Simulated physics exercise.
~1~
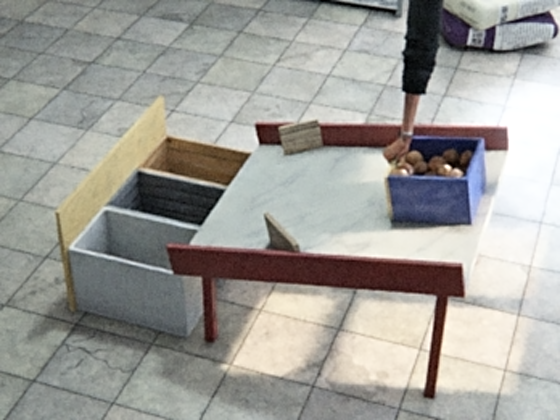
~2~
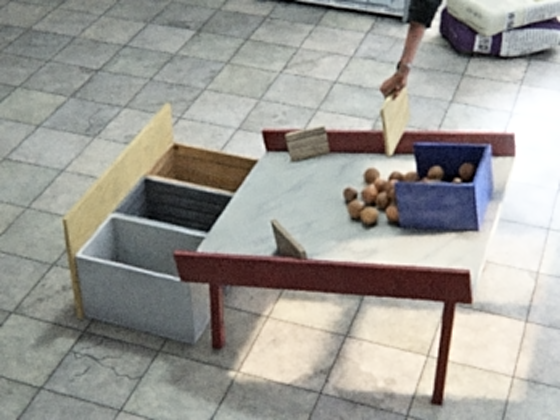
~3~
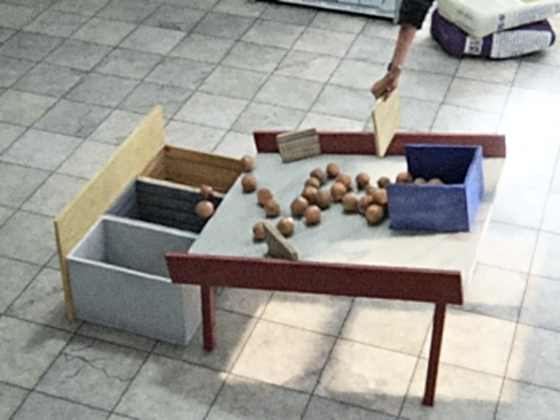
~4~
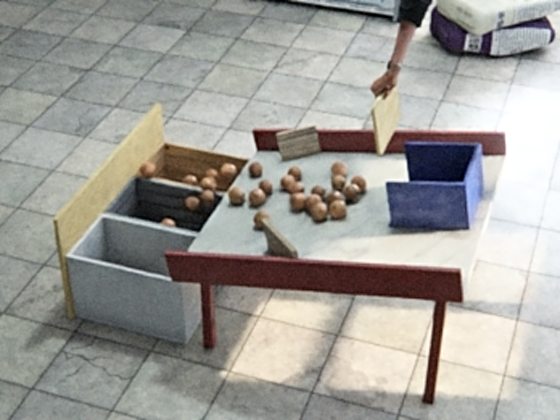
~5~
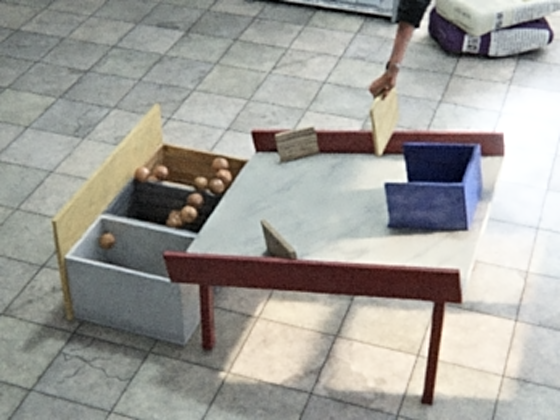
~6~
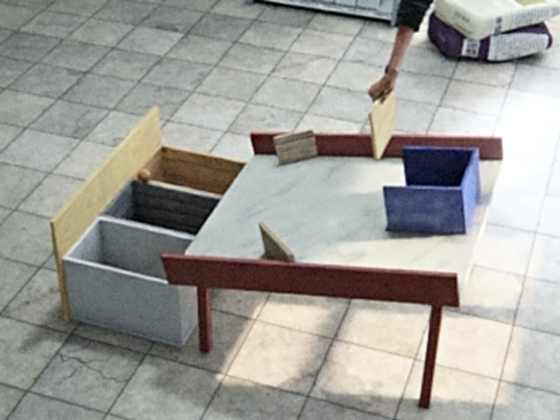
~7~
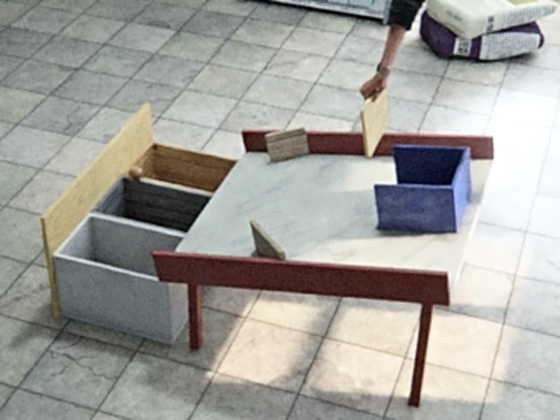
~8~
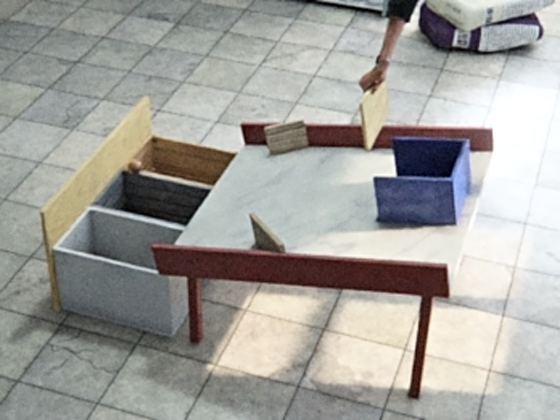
A hand lifting a gate from a blue pen, brown onions rolling left down a sloping table and dropping into three bins.
